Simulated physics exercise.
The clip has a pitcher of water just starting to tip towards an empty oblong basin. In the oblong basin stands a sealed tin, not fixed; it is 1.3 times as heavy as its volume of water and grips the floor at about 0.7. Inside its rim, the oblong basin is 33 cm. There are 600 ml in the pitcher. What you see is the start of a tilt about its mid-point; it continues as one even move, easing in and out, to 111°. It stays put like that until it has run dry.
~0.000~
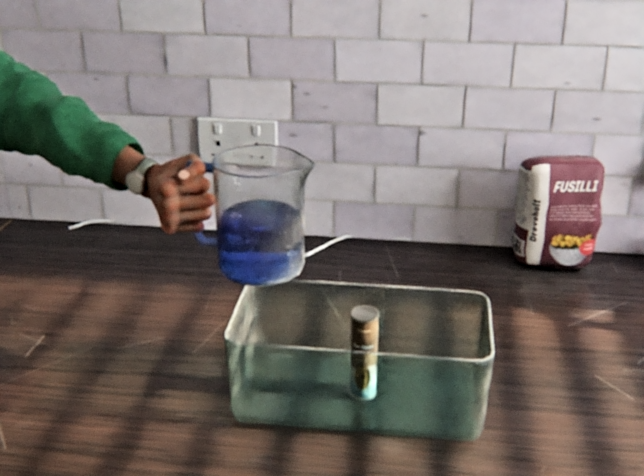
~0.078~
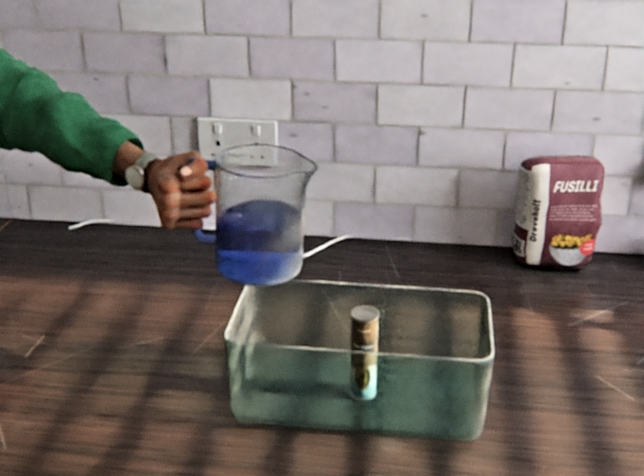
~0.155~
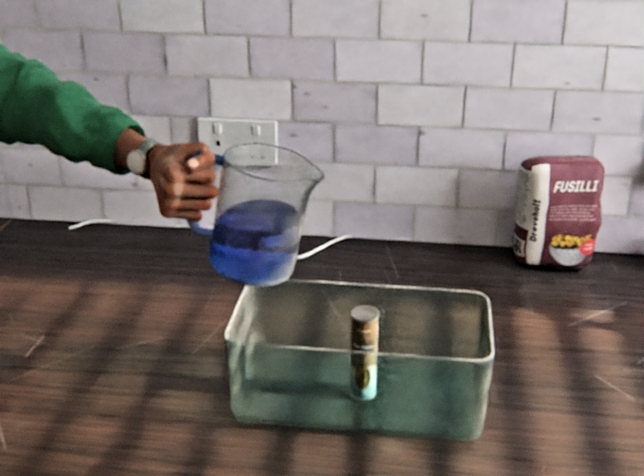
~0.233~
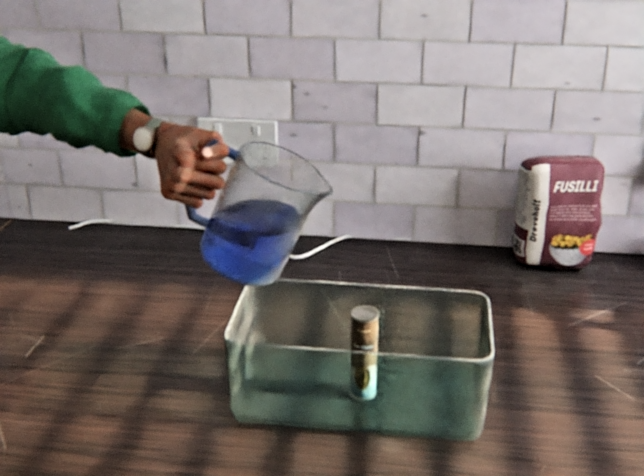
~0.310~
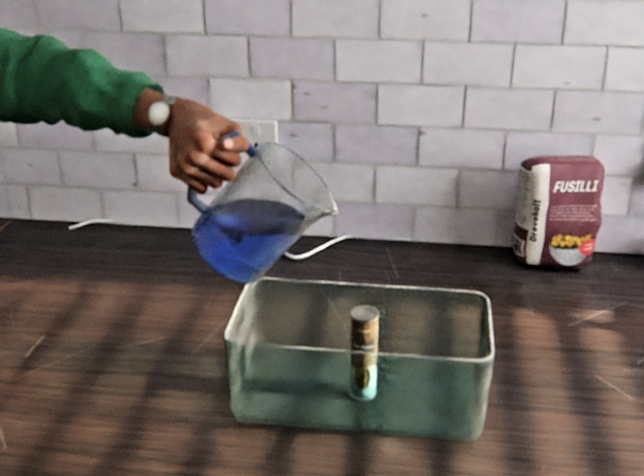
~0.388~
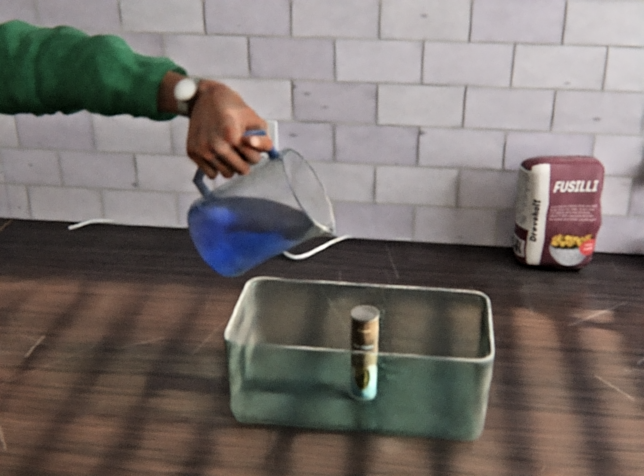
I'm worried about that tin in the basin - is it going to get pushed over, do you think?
Yes, I expect it to go down.
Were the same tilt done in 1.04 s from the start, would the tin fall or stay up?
The tin would overturn.
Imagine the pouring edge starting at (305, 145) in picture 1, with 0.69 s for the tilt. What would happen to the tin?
Then it tips over.
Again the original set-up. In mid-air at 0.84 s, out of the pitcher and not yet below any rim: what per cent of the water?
About 10 percent.
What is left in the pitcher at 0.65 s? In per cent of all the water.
Portion remaining: Approx. 60 per cent.
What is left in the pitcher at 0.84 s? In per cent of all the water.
16 %.
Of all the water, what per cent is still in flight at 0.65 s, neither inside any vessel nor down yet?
28 %.
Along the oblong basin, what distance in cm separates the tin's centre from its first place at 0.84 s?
Estimate: Around 1 cm.
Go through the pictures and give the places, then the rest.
In the first picture, it leans 0°; its right rim is at (315, 164); the water meets the walls at (221, 211) and (302, 216); the oblong basin's rim runs from (237, 309) to (490, 326); the tin's top is at (365, 317).
In the second picture, it leans 3°; its right rim is at (317, 167); the water meets the walls at (220, 212) and (301, 215).
In the third picture, it leans 11°; its right rim is at (324, 176); the water meets the walls at (219, 212) and (302, 214).
In the fourth picture, it leans 24°; its right rim is at (333, 191); the water meets the walls at (216, 212) and (304, 217).
In the fifth picture, it leans 40°; its right rim is at (338, 211); the water meets the walls at (204, 214) and (308, 218).
In the sixth picture, it leans 57°; its right rim is at (336, 233); the water meets the walls at (194, 204) and (318, 224).
By 0.65 s the tilt is 105° and 61 per cent is still to pour; the tin stands where it began.
By 0.84 s the tilt is 111° and 16 per cent is still to pour; the tin leans 7°.
By 1.04 s the tilt is 111° and 2 per cent is still to pour; the tin lies on its side.
By 1.26 s the tilt is 111° and 0 per cent is still to pour; the tin lies on its side.
At rest the tin lies on its side.
